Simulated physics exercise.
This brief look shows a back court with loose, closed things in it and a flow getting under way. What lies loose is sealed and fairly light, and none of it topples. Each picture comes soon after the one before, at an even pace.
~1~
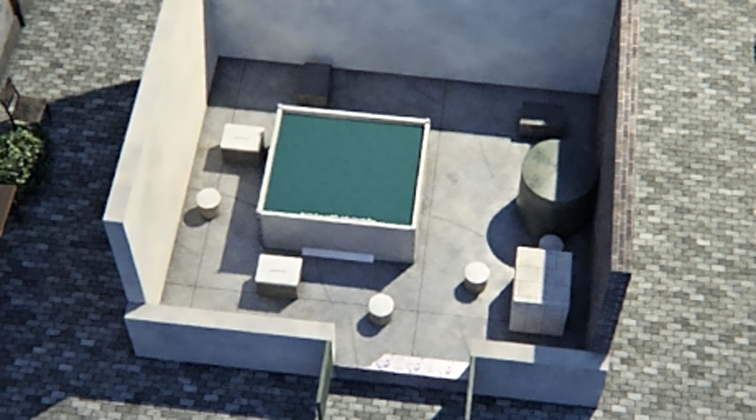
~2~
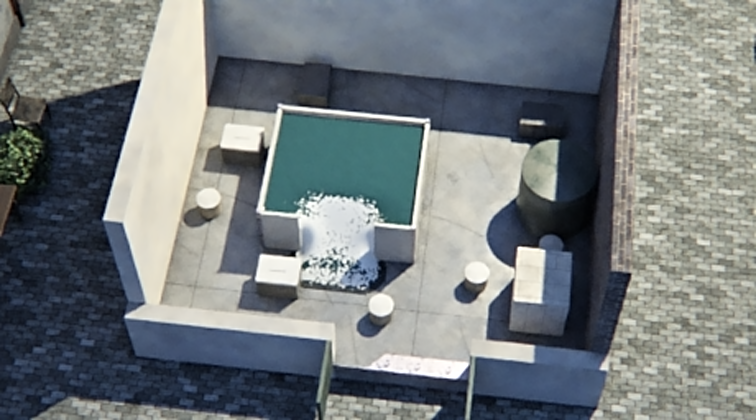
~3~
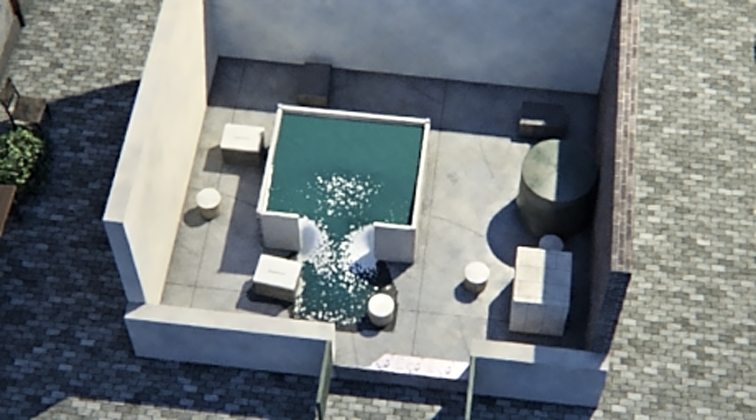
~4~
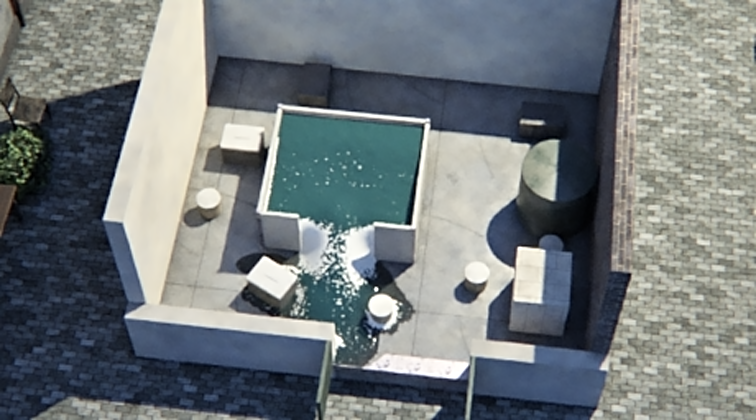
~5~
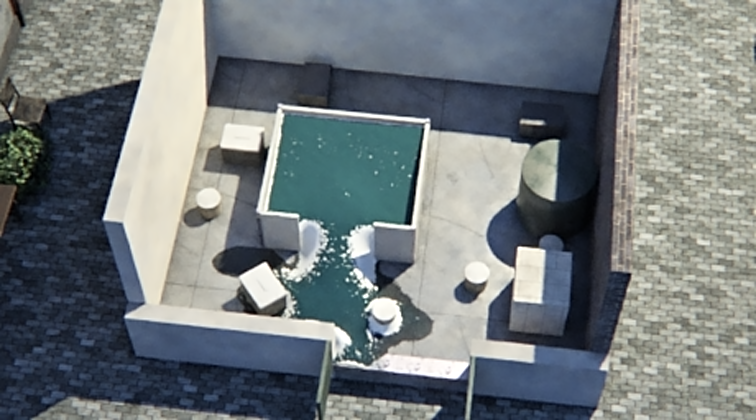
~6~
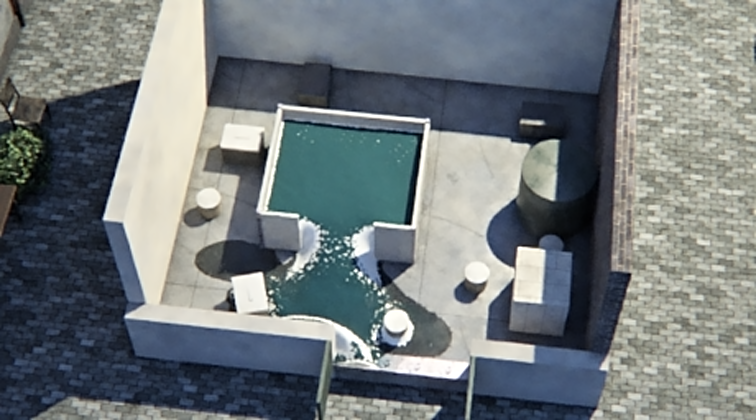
A raised square pool of green water in a walled court opened at the front, and water poured out across the floor, pushing a pale block leftward and then a small round one slightly right.
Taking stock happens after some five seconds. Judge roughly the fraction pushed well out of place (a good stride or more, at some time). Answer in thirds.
One to two thirds.
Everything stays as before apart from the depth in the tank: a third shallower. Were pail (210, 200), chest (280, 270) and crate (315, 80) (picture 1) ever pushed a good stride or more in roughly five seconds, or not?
Taking them as listed - the full distance for the first, the full distance for the second, a shorter distance for the third.
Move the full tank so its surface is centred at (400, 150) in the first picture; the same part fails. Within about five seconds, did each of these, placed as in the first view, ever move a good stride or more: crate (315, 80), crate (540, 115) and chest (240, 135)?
Result per object - stayed close, stayed close, stayed close.
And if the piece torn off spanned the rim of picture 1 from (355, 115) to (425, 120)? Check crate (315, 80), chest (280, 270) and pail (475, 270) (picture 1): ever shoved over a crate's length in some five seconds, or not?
Same order as named: Sent that far; not sent that far; not sent that far.
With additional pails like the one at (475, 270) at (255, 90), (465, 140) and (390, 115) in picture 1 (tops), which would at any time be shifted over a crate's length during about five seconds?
Item by item: Goes the distance, remains in place, remains in place.
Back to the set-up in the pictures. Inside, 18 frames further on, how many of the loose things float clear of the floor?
Tally at that point: 2.
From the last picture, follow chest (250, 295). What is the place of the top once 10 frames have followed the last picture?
Approximately at pixel (210, 199).
A moment on, 2 of 8 are well off their spots; 0 afloat.
Next, 2 of 8 are well off their spots; 1 afloat.
Later, 4 of 8 are well off their spots; 2 afloat.
In the end, 5 of 8 are well off their spots, and 5 have been at some point; 1 afloat.
